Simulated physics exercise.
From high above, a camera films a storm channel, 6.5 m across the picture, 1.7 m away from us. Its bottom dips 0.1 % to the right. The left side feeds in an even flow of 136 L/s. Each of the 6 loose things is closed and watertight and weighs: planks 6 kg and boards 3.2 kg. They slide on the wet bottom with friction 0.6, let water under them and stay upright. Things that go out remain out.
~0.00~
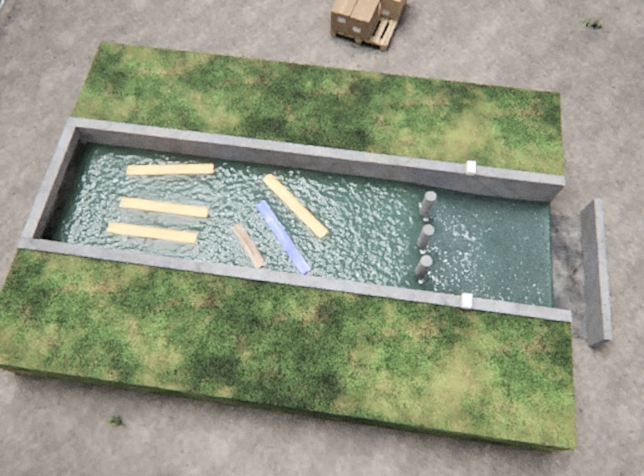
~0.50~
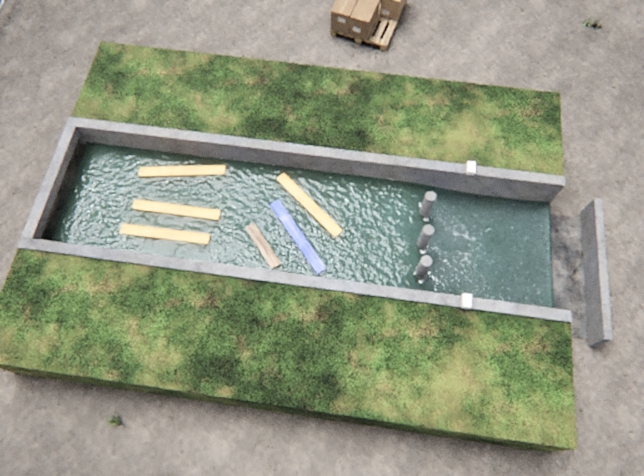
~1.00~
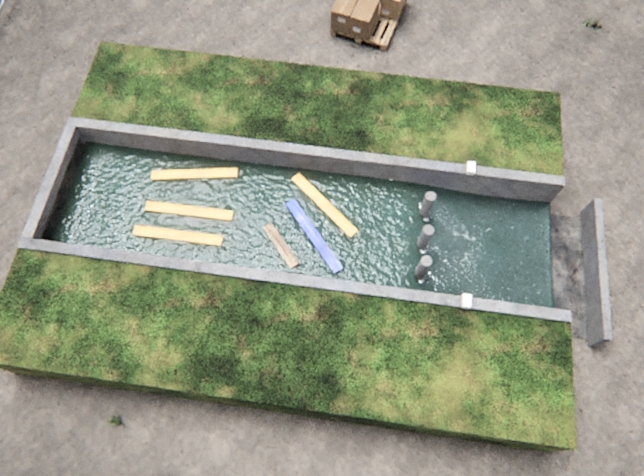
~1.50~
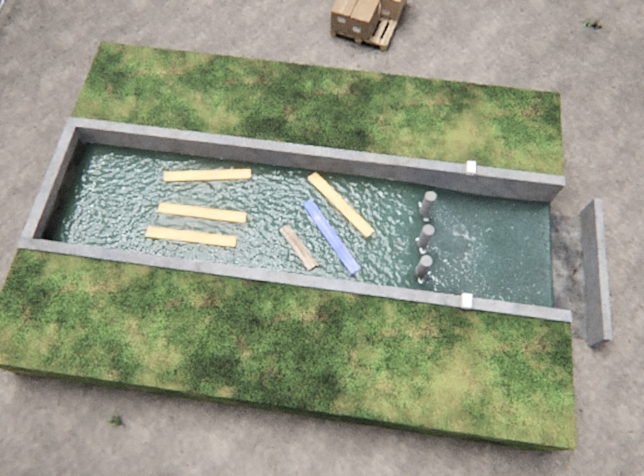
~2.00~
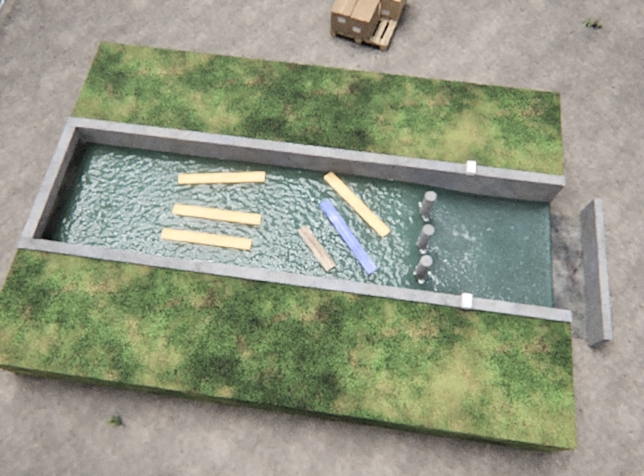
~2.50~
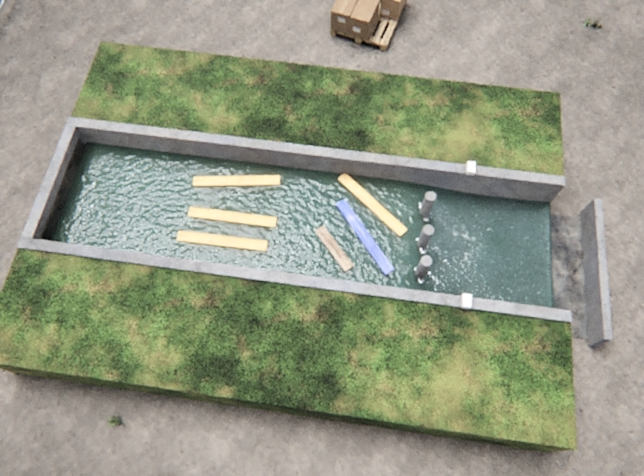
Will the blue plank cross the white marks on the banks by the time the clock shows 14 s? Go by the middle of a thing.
Here the blue plank does not get by.
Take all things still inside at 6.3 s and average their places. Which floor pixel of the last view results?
Close to (391, 245).
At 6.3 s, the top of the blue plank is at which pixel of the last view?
By then the top sits at about (408, 254).
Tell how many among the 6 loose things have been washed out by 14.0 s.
My tally comes to 2.
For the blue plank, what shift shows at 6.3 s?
By that time, close to 150 cm.
After 3.5 s the blue plank is near (394, 236), 1.5 m from its start, afloat; 0 of 6 are over the mark; 6 afloat.
After 6.3 s the blue plank is near (408, 254), 1.7 m from its start, afloat; 1 of 6 are over the mark; 6 afloat.
After 10.0 s the blue plank is near (411, 254), 1.7 m from its start, afloat; 2 of 6 are over the mark; 4 afloat.
After 14.0 s the blue plank is near (411, 254), 1.7 m from its start, afloat; 2 of 6 are over the mark; 4 afloat.
